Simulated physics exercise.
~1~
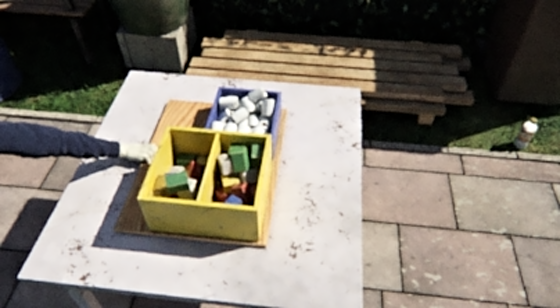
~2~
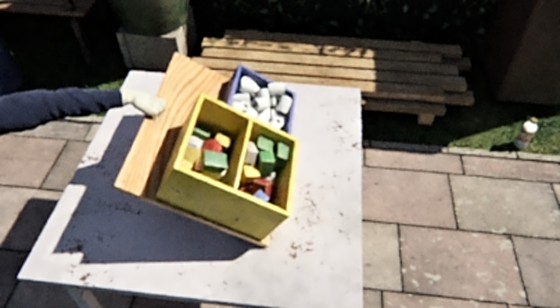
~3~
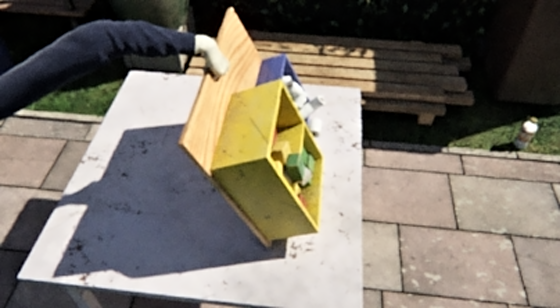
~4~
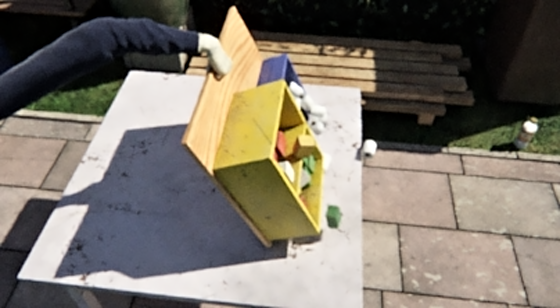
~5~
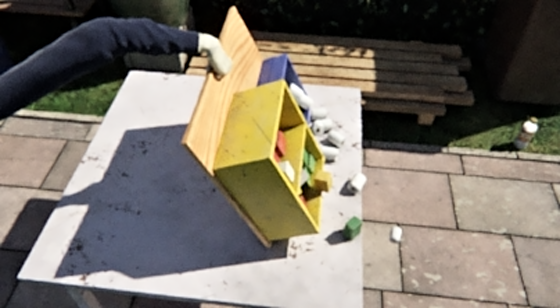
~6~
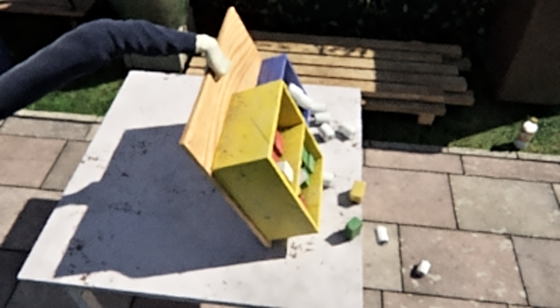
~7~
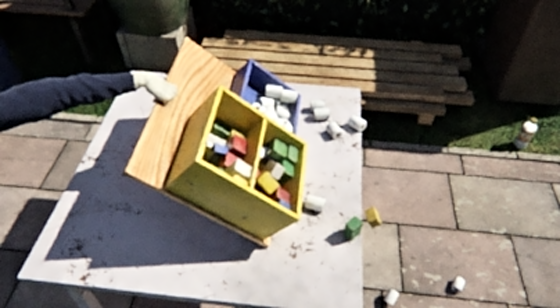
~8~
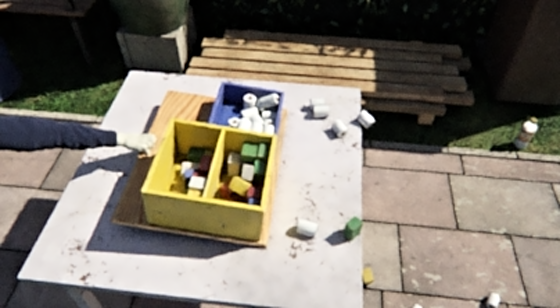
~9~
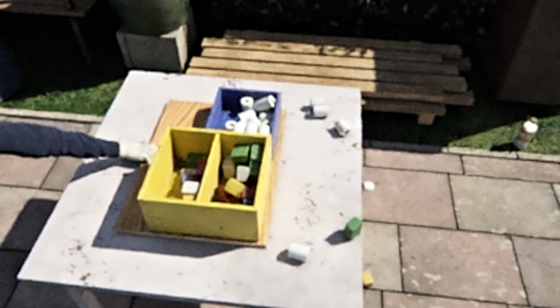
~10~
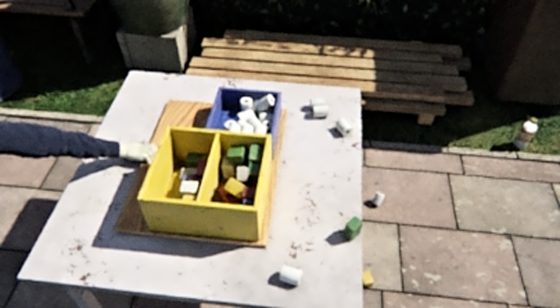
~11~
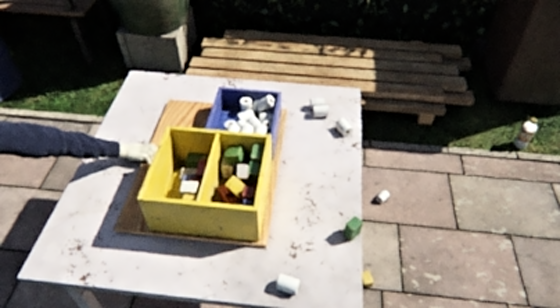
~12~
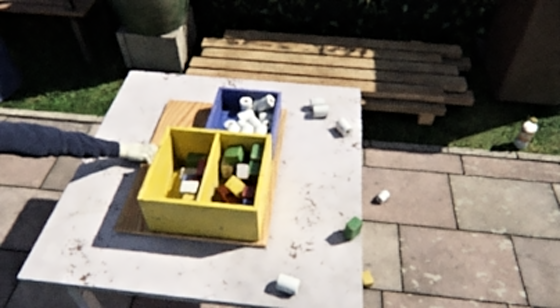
On a sunlit paved patio seen from above, a pale table stands before a wooden slatted bench, with a potted plant behind it at the left. On the table, a wooden board carries a divided yellow crate of colourful blocks and, behind it, a blue crate of white rolls. A gloved hand at the left lifts the board's left side, tipping everything steeply to the right. Several white rolls and a couple of blocks tumble out onto the table and paving. The hand lowers the board flat again, leaving most pieces in the crates and a few scattered at the right.
